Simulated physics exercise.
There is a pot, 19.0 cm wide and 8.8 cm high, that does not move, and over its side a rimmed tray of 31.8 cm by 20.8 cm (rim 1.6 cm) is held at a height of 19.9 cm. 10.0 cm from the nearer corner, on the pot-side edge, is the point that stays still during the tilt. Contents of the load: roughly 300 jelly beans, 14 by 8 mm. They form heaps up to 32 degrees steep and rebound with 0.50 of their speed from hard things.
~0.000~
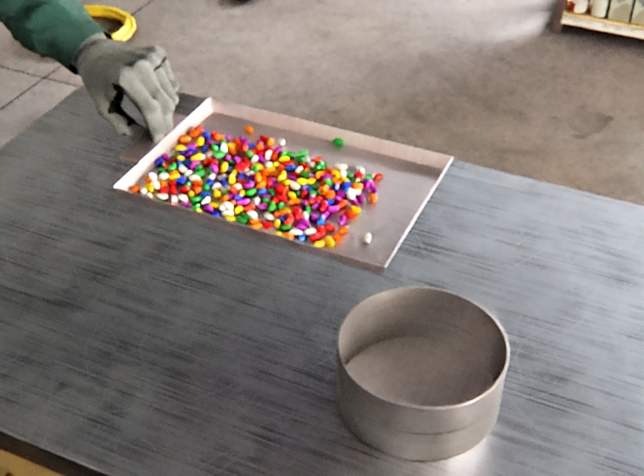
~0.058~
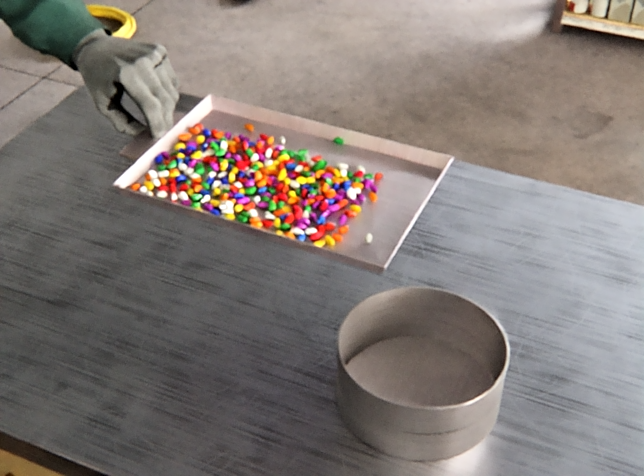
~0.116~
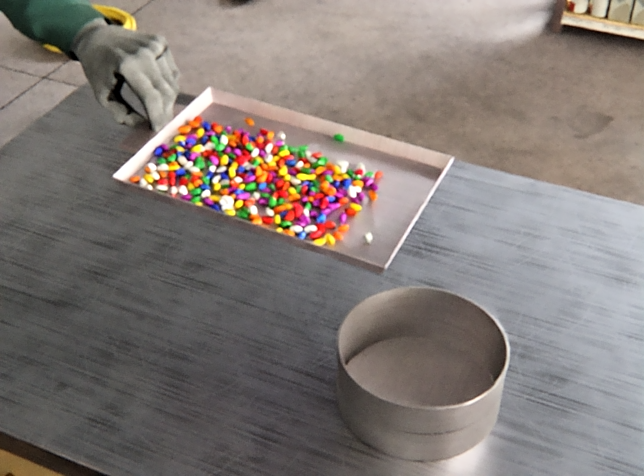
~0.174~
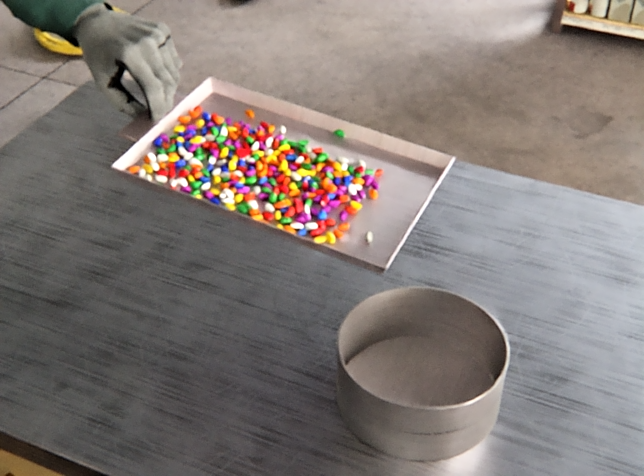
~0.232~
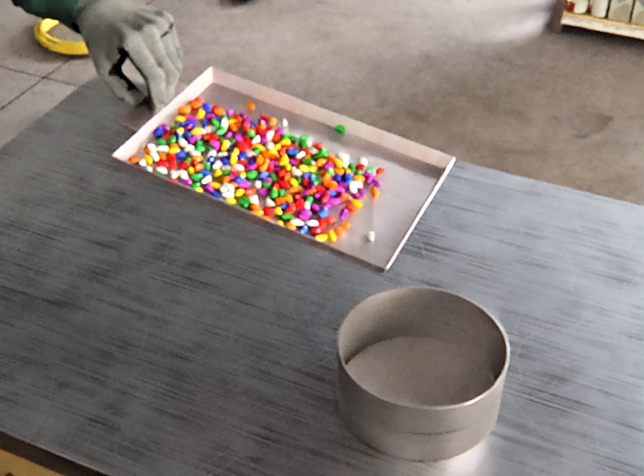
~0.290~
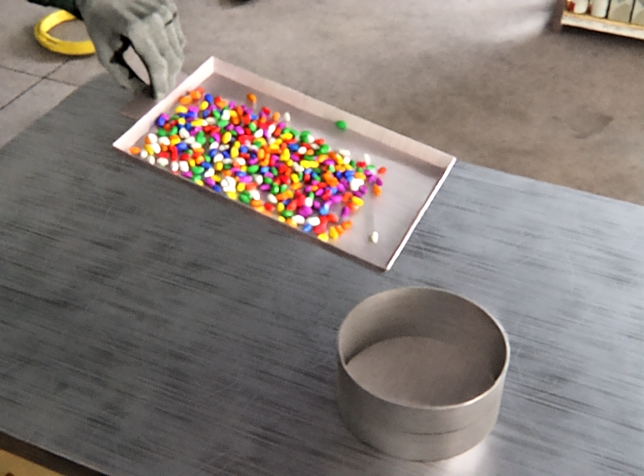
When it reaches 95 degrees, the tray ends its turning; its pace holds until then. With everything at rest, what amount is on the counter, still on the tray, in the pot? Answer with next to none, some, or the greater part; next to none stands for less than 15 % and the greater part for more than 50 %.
Counter: Some; tray: Next to none; pot: The greater part.
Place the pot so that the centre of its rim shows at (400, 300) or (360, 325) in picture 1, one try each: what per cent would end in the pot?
Spot one: Some 70 per cent; spot two: Some 40 per cent.
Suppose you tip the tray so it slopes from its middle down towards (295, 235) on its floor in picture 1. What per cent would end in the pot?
That comes to around 50 per cent.
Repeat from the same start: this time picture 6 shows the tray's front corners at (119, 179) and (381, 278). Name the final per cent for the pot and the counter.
Pot 45, counter 55.
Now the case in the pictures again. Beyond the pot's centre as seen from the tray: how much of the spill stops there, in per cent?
Around 70 per cent, give or take.
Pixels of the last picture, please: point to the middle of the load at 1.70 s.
Around (423, 324).
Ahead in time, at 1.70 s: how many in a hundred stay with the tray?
Roughly 35 per cent.
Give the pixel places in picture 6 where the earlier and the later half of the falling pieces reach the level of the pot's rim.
(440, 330) or so first, later (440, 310).
After 1.14 s, tilt 50 degrees; the tray holds 80 %, the pot 5 %.
After 1.70 s, tilt 76 degrees; the tray holds 35 %, the pot 40 %.
After 2.32 s, tilt 95 degrees; the tray holds 0 %, the pot 70 %.
In the end, at 3.3 s, counter 30 %, tray 0 %, pot 70 %.
